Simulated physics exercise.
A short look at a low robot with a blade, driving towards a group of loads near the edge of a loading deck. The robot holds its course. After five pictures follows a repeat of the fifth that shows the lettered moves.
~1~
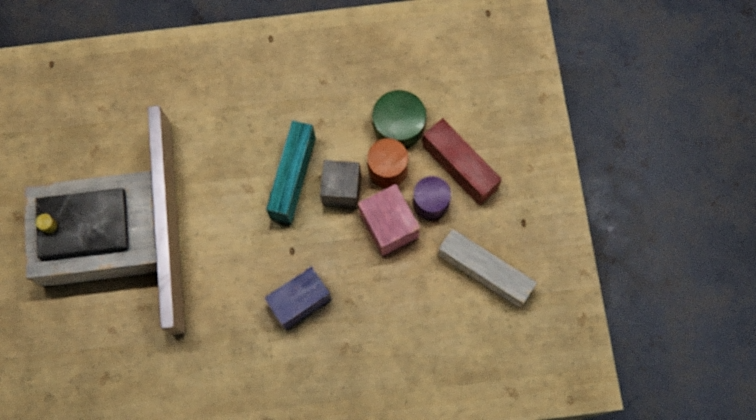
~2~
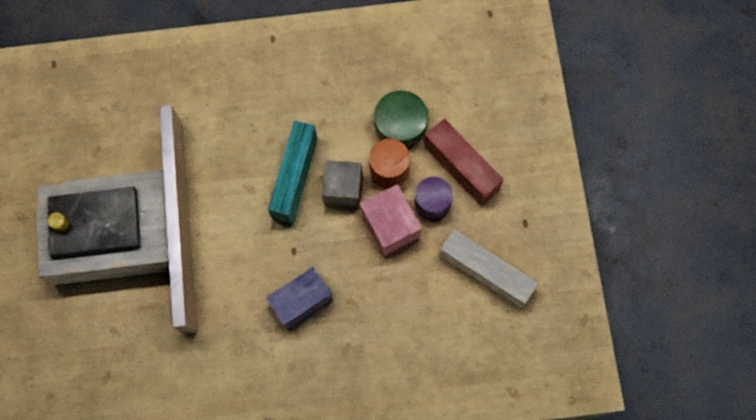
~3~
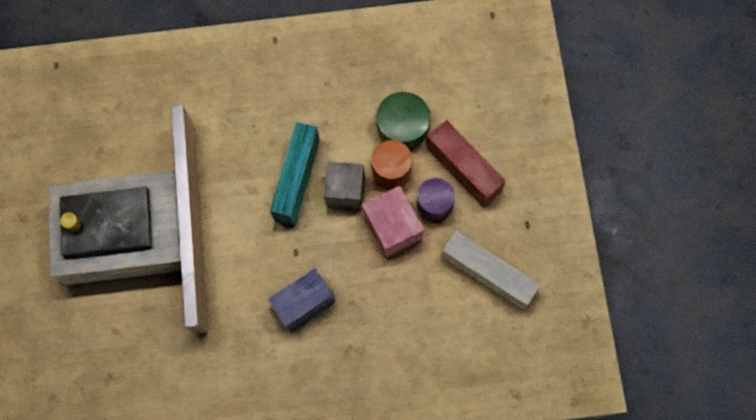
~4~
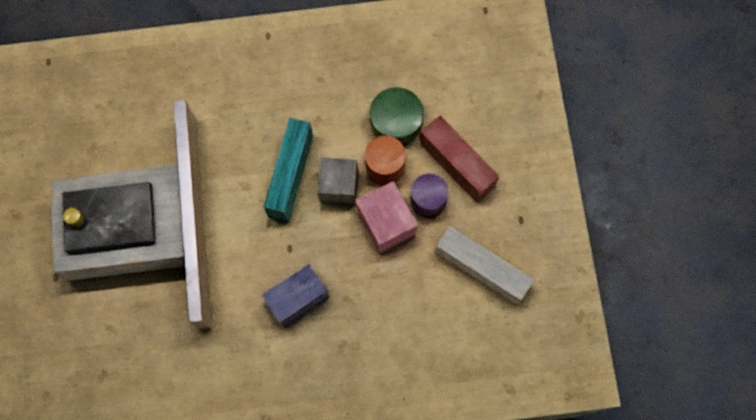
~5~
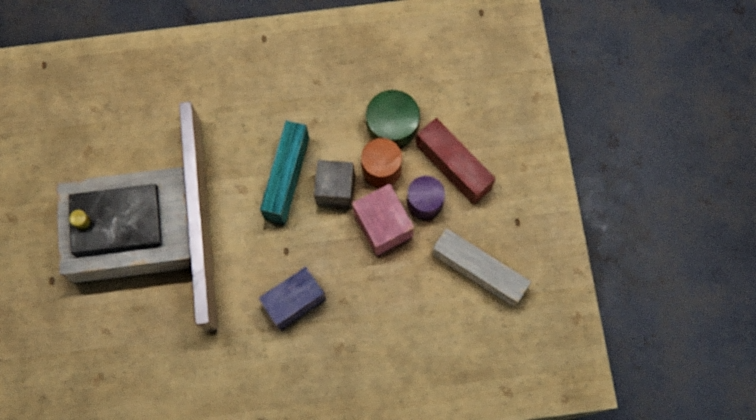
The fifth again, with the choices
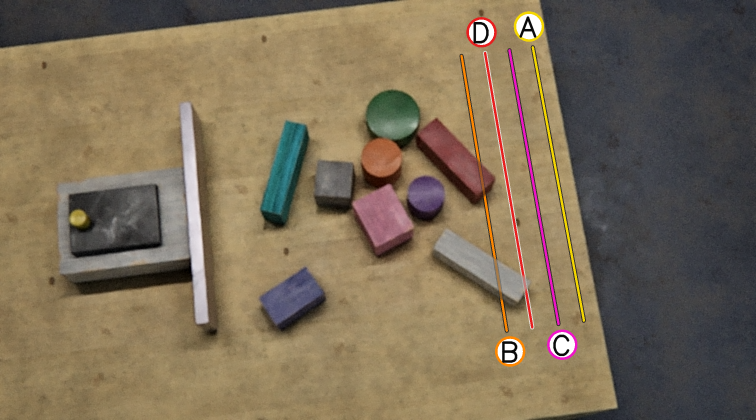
A low robot with a blade moves slowly right toward a group of colored blocks.
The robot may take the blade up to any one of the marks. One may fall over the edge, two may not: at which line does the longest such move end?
B is the last line within the limit.
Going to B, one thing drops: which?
It is the red bar.
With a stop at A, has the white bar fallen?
By then, yes.
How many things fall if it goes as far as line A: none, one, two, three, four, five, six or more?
By then, six or more.
On the marked copy, A at (557, 178); B at (483, 188); C at (533, 181); D at (508, 185).
With B. Early on, robot (228, 205); blue crate (350, 295); turquoise stick (315, 169).
Further on, robot (333, 192); red bar (514, 149); white bar (503, 273).
At the end, robot (412, 182); red bar over the edge; orange canister (556, 138); one fallen.
As for the rest, A drops eight; C drops six; D drops four.
